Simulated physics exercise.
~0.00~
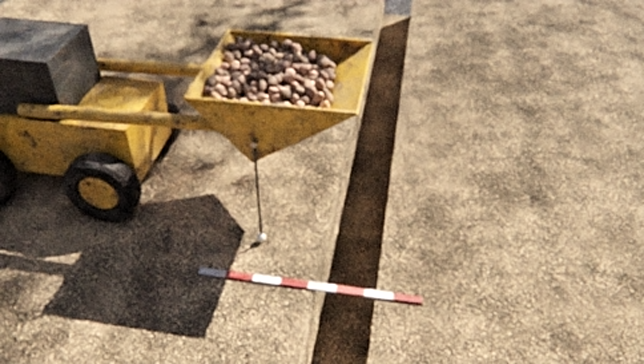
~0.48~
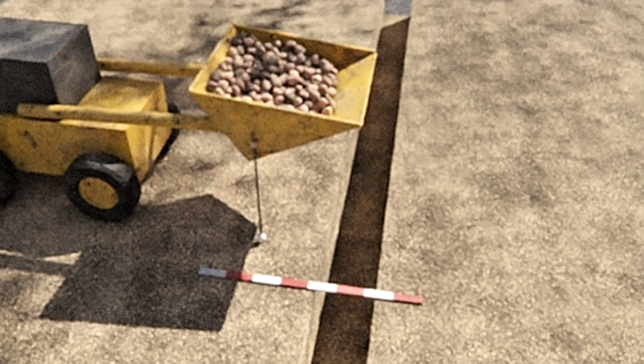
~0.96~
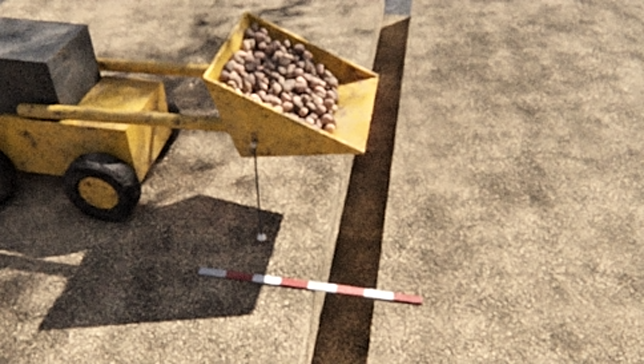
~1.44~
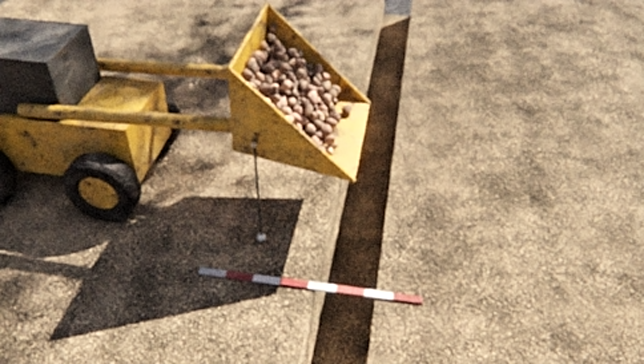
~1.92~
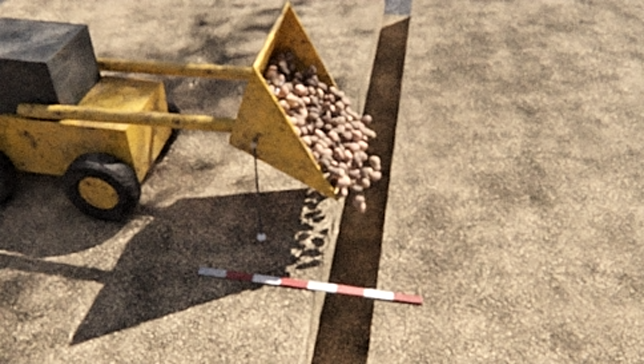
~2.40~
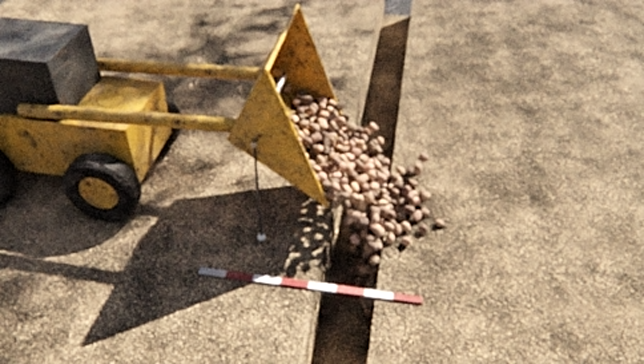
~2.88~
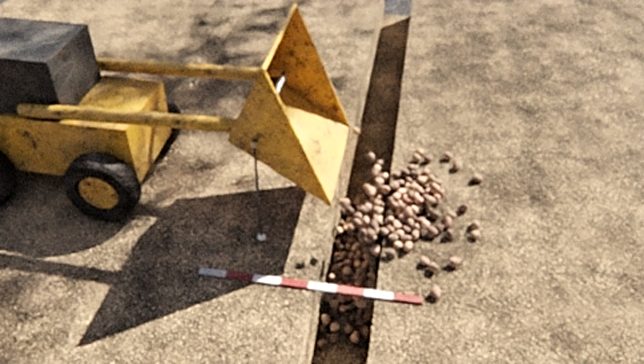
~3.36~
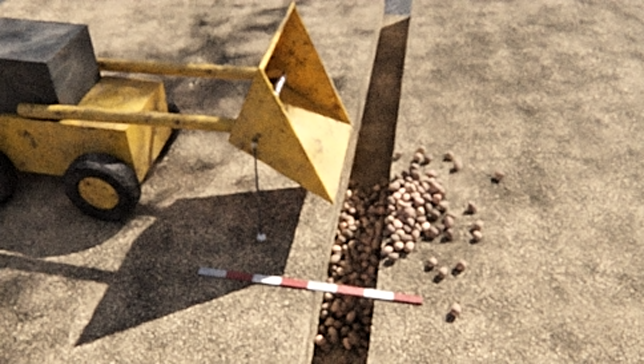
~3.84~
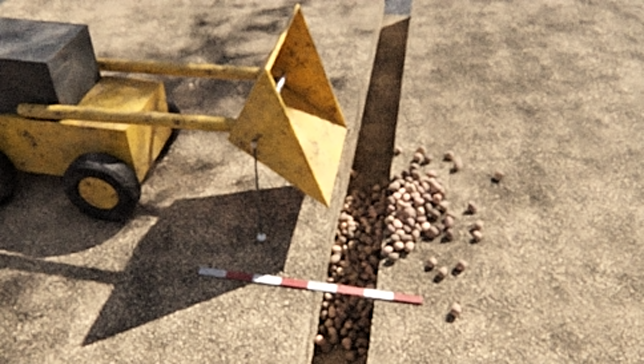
A yellow loader with a dark grey block on top stands at the left on sandy, gravelly ground, seen from the side and above, its raised bucket heaped with pinkish-brown stones. A small white ball hangs beneath the bucket, and a red and white banded rod lies across a narrow trench in front. The bucket tips forward to the right, and the stones slide to its lip, then pour out in a rush. Most drop into the trench, while others scatter on the ground beyond it. The emptied bucket rocks slightly and stays tilted over the settled stones.
